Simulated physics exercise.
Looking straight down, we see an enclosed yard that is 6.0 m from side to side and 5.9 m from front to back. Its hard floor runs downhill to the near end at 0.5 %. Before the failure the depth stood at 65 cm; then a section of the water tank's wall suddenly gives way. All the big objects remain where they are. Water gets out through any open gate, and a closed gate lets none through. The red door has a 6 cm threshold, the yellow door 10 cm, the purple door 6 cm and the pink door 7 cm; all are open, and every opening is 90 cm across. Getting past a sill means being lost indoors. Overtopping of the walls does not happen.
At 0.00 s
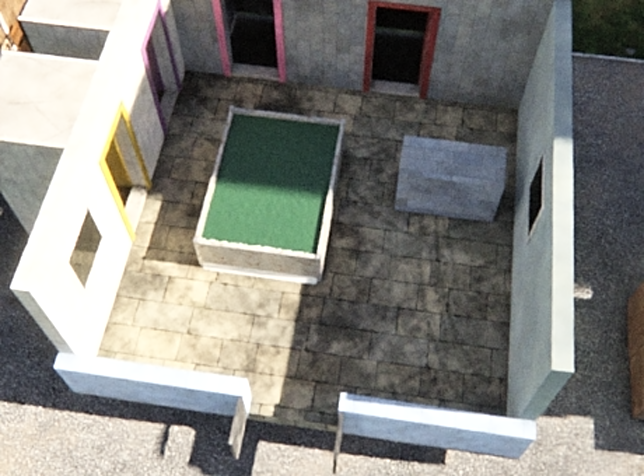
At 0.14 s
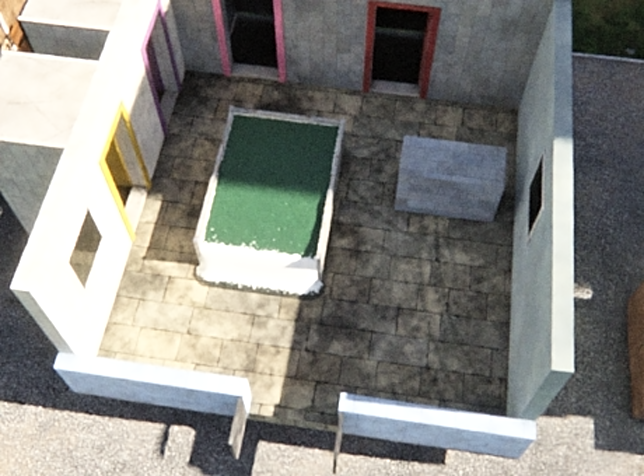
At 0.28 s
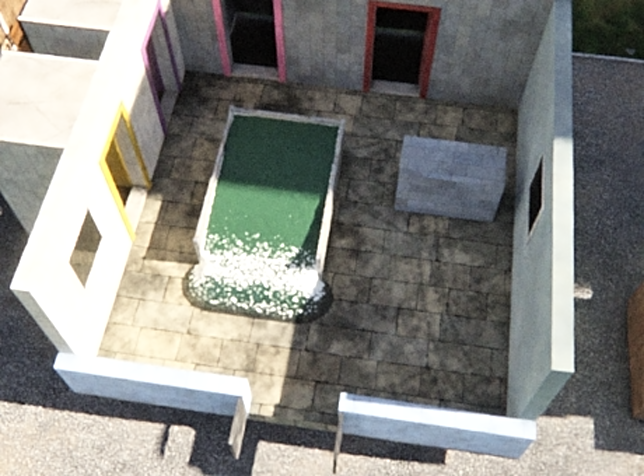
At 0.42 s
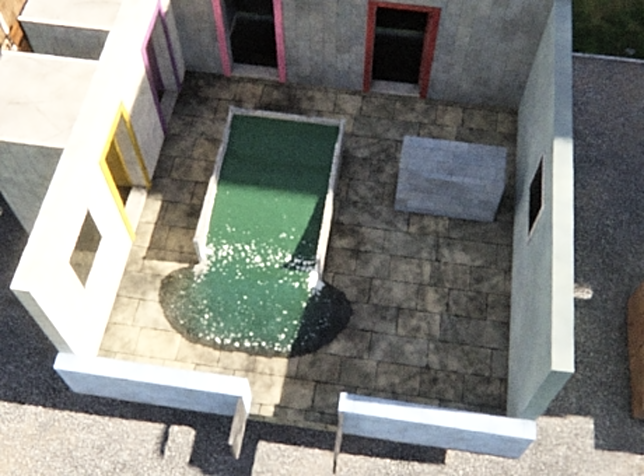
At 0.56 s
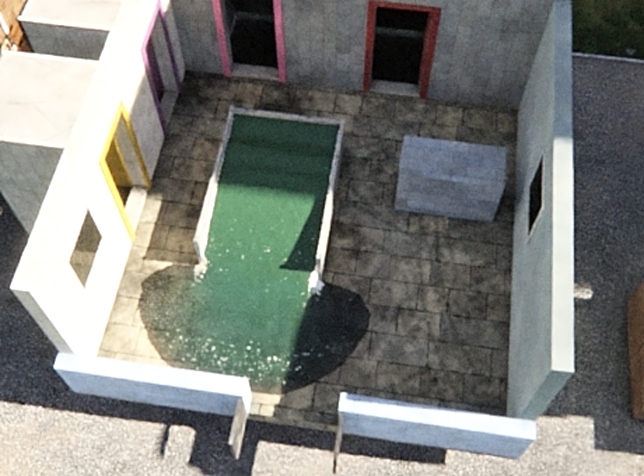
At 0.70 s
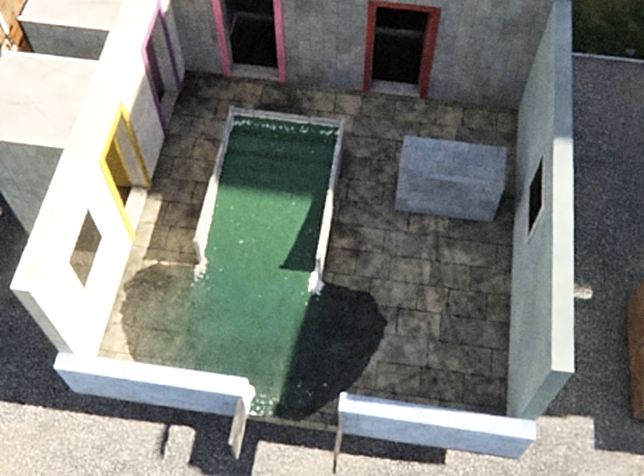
In the video, green water sits still in a rectangular tank inside a walled yard, then pours out of the tank's near end in a white, foamy rush and spreads across the paved floor to the front gap.
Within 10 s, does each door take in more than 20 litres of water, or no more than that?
In that time the red door takes in no more, the yellow door takes in no more, the purple door takes in more, the pink door takes in more.
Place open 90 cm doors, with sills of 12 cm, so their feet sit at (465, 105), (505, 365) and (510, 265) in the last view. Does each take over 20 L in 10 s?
In sequence the answers are less than that, less than that and less than that.
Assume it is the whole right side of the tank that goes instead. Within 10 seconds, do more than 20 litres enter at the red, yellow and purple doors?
So red tops it, yellow stays lower, purple tops it.
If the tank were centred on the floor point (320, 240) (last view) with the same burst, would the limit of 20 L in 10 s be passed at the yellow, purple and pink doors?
At the yellow door the limit is not exceeded, at the purple door not exceeded, at the pink door not exceeded.
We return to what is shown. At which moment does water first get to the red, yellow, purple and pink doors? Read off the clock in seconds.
So red at 6.0 s, yellow at 2.6 s, purple at 3.4 s, and pink at 3.8 s.
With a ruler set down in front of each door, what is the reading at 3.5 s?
Door by door in cm, red shows 0, yellow shows 7, purple shows 3, pink shows 0.
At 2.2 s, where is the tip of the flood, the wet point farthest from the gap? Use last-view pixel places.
I'd put it close to (499, 433).
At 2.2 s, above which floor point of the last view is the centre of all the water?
Near (246, 279).
After 1.4 s water covers 25 % of the floor and is deepest (42 cm) near (227, 380); red door not reached, yellow door not reached, purple door not reached, pink door not reached.
After 2.2 s water covers 30 % of the floor and is deepest (47 cm) near (92, 373); red door not reached, yellow door not reached, purple door not reached, pink door not reached.
After 3.5 s water covers 50 % of the floor and is deepest (30 cm) near (92, 373); red door not reached, yellow door 7 cm at the sill, 0 L in, purple door 3 cm at the sill, 0 L in, pink door not reached.
After 6.0 s water covers 75 % of the floor and is deepest (18 cm) near (204, 78); red door not reached, yellow door 7 cm at the sill, 0 L in, purple door 11 cm at the sill, 14 L in, pink door 12 cm at the sill, 60 L in.
After 10.0 s water covers 95 % of the floor and is deepest (12 cm) near (511, 163); red door 2 cm at the sill, 0 L in, yellow door 4 cm at the sill, 0 L in, purple door 6 cm at the sill, 48 L in, pink door 7 cm at the sill, 90 L in.
